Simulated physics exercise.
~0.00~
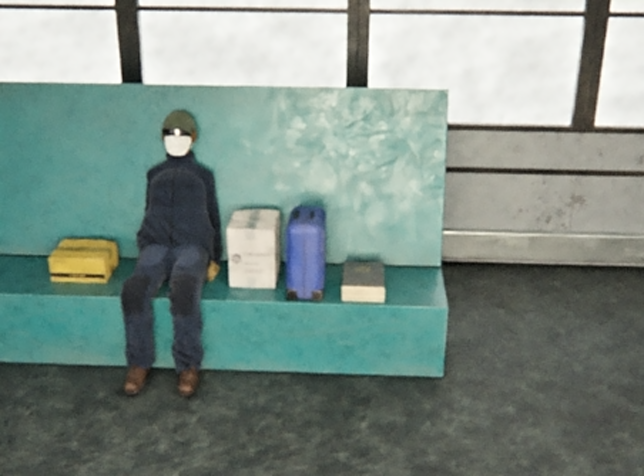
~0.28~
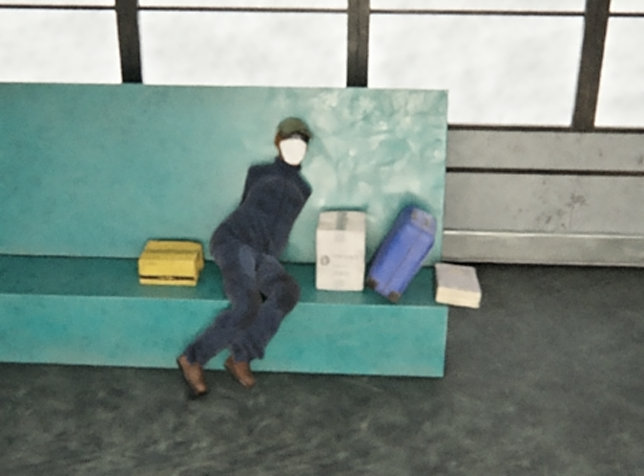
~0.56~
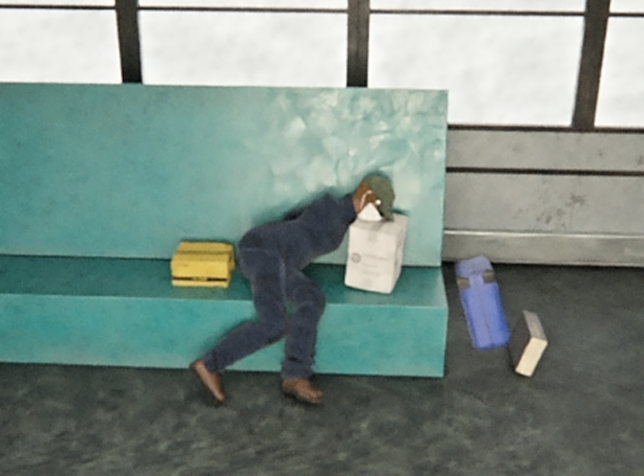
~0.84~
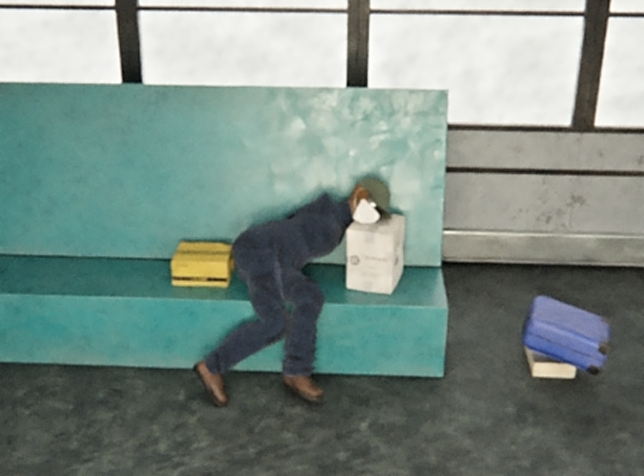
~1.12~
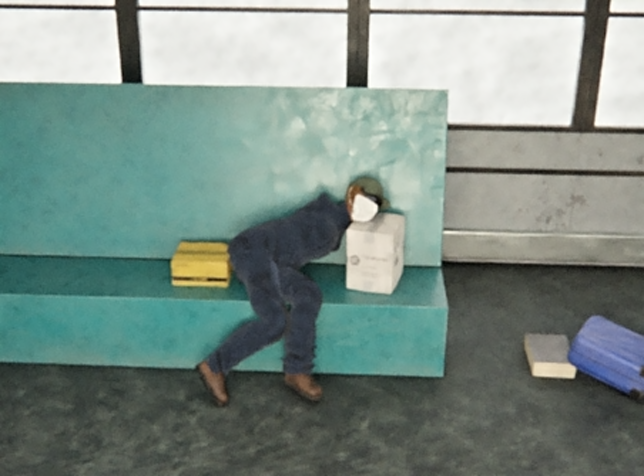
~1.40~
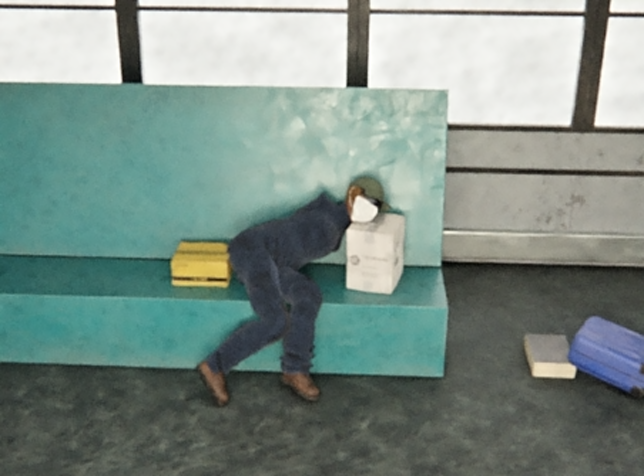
A seated sleeper topples right onto a white pack as a blue case and grey folder fall floorward.
